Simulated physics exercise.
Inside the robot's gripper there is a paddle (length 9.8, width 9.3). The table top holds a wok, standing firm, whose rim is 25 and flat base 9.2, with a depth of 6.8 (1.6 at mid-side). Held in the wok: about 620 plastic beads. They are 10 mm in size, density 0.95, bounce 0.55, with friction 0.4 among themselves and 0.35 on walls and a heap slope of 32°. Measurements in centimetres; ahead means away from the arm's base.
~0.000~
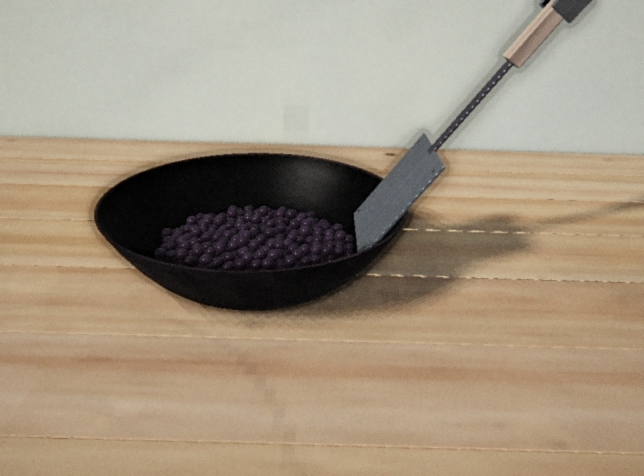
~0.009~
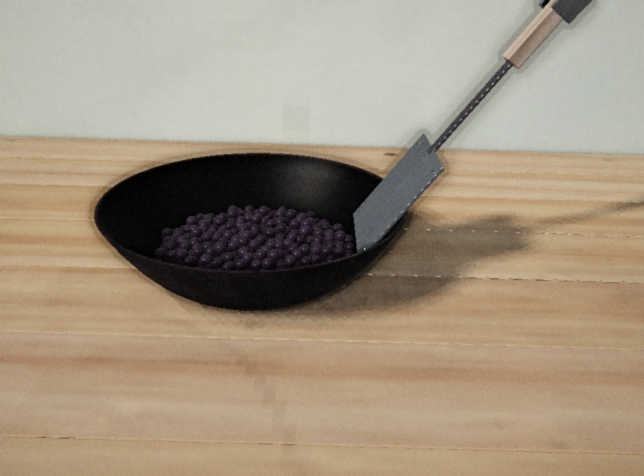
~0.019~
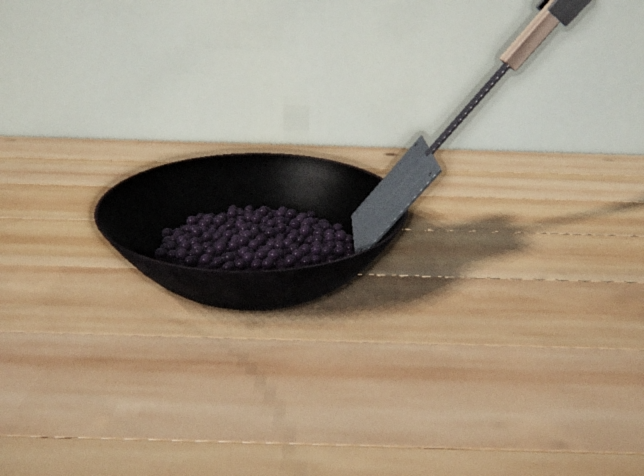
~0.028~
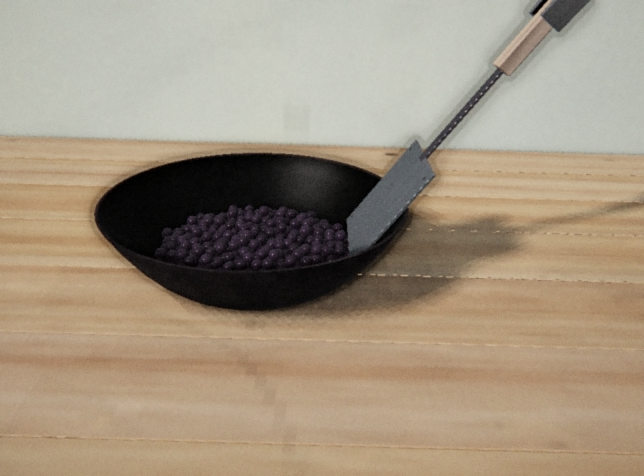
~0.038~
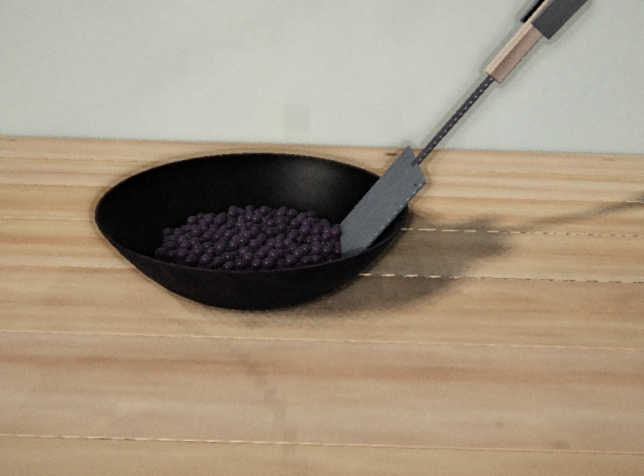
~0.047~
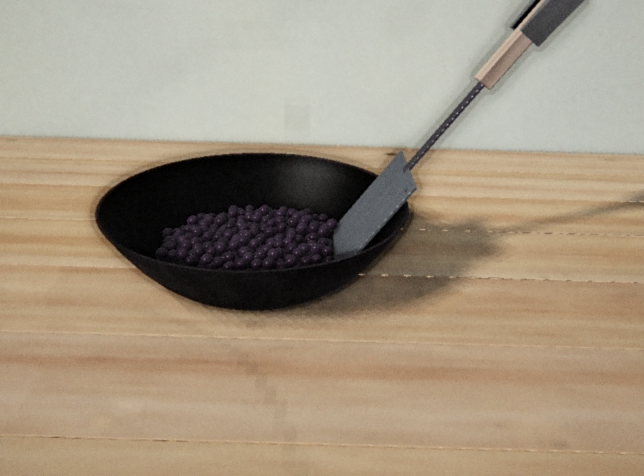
In this clip, a flat gray paddle held by a gripper at the upper right rests inside a black wok of small dark purple beads, then slides slightly left and down against the beads, which barely shift.
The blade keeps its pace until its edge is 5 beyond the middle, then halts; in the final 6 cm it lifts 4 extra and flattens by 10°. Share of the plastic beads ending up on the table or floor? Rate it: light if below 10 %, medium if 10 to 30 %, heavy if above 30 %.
Rating: Light.
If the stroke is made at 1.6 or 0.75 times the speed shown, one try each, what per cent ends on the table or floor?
Roughly 15 per cent on the first try and 0 per cent on the second.
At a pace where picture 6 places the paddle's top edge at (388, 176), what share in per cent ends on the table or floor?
15 %.
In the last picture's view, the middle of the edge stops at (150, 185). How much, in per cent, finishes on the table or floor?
Close to 30 per cent finishes on the table or floor.
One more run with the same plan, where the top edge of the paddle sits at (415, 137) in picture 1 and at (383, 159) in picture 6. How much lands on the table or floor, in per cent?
About 10 per cent.
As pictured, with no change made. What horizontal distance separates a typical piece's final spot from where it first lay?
Some 3 centimetres.
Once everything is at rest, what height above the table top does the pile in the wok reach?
6.5 cm.
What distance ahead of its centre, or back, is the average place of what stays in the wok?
Roughly 3.5 cm ahead of the centre.
After 0.10 s, sloping 54°, highest piece 8 above the table; 620 in the wok.
After 0.16 s, sloping 50°, highest piece 10 above the table; 620 in the wok.
After 0.39 s, sloping 44°, highest piece 8 above the table; 609 in the wok, 5 on the table or floor, 6 on the blade or in flight.
After 1.44 s, sloping 44°, highest piece 6 above the table; 609 in the wok, 11 on the table or floor.
At rest, 609 in the wok, 11 on the table or floor. That is 2 % on the table or floor.
